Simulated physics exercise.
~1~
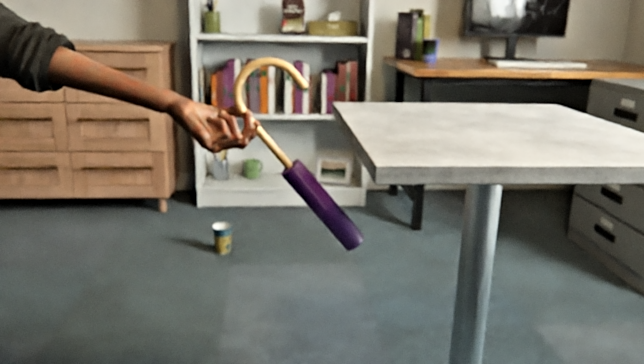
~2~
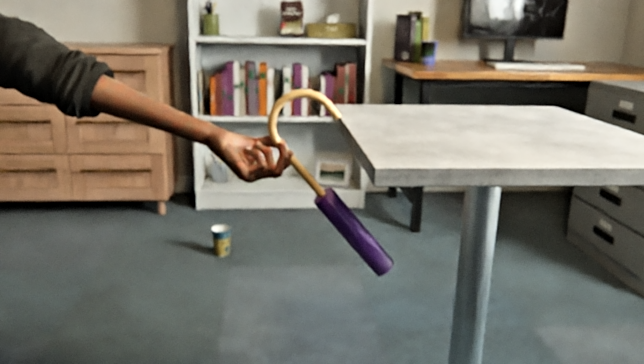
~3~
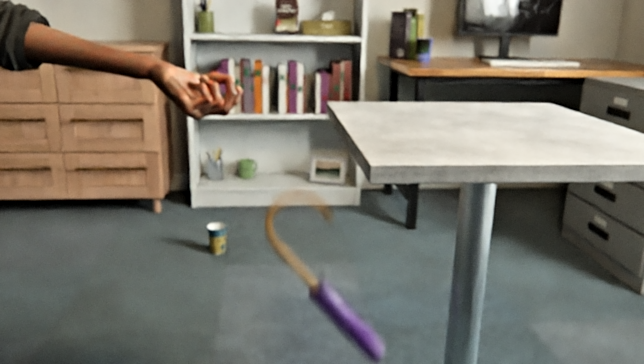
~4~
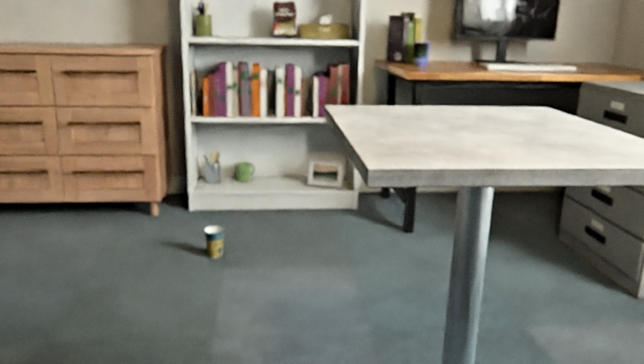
The video shows a hand holding a purple umbrella with a curved handle and moving it right and down beside the edge of a gray table. The hand lets go and draws back, and the umbrella drops past the edge and out of view.
